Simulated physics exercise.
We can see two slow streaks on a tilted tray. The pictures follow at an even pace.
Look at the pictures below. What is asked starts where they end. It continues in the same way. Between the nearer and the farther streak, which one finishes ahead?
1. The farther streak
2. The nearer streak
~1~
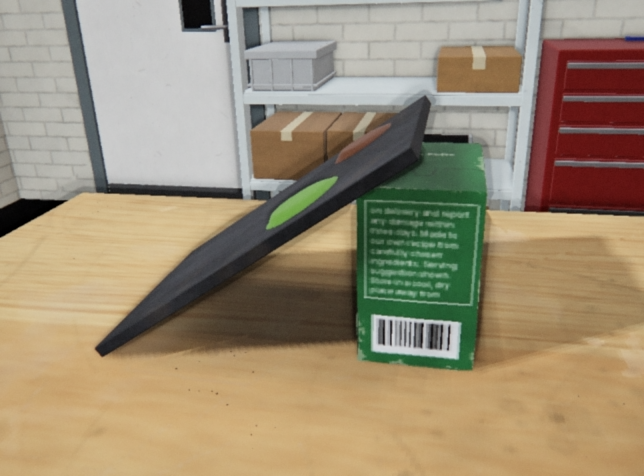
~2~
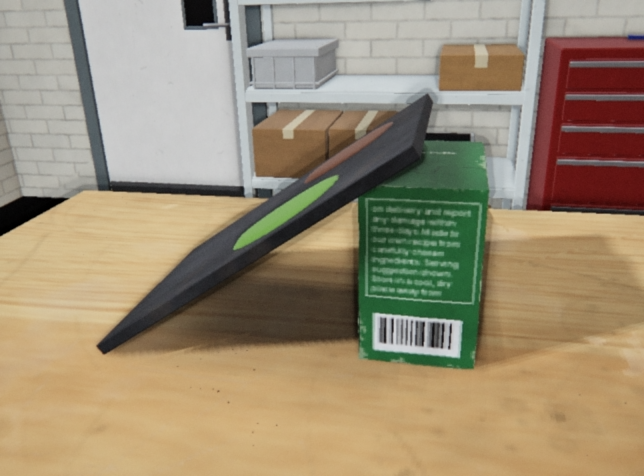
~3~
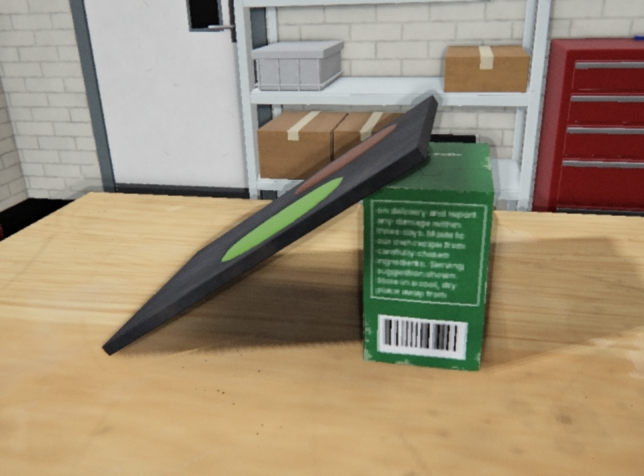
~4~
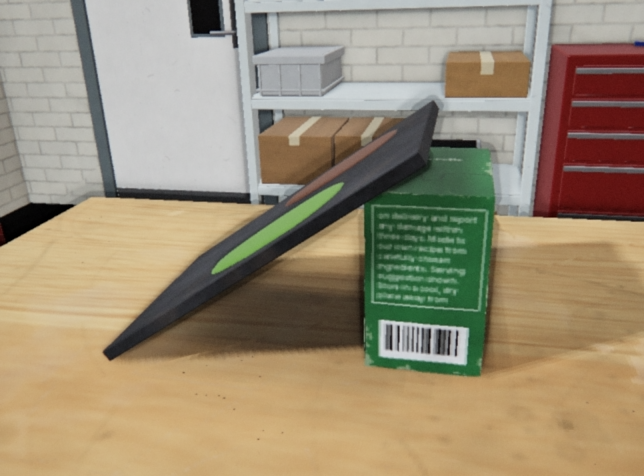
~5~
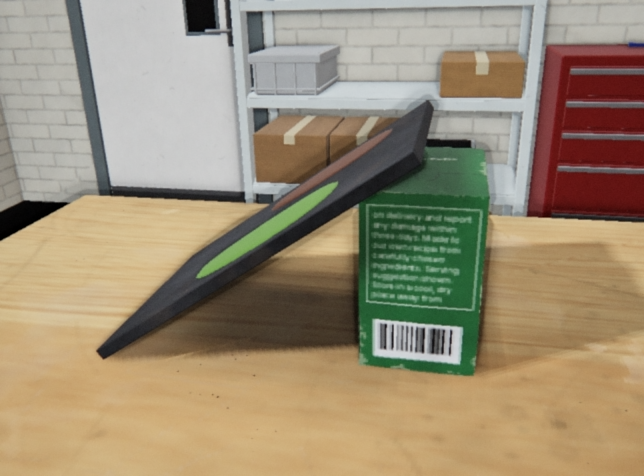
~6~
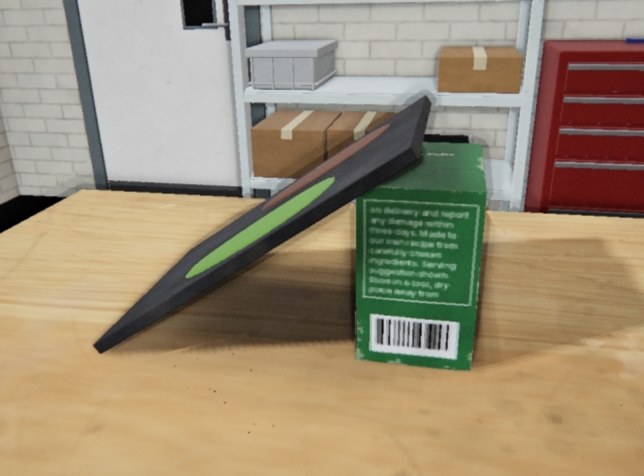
Option 2: The nearer streak.
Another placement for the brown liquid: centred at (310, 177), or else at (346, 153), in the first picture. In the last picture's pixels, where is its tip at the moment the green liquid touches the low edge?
Its tip would sit near (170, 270) in the first try and at (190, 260) in the second.
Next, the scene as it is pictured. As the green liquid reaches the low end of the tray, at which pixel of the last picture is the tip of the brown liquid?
In the last picture its tip is at about (206, 243).
Next, the green liquid is close to the edge; the brown liquid is three quarters of the way down.
Finally, the green liquid is at the low edge; the brown liquid is three quarters of the way down.
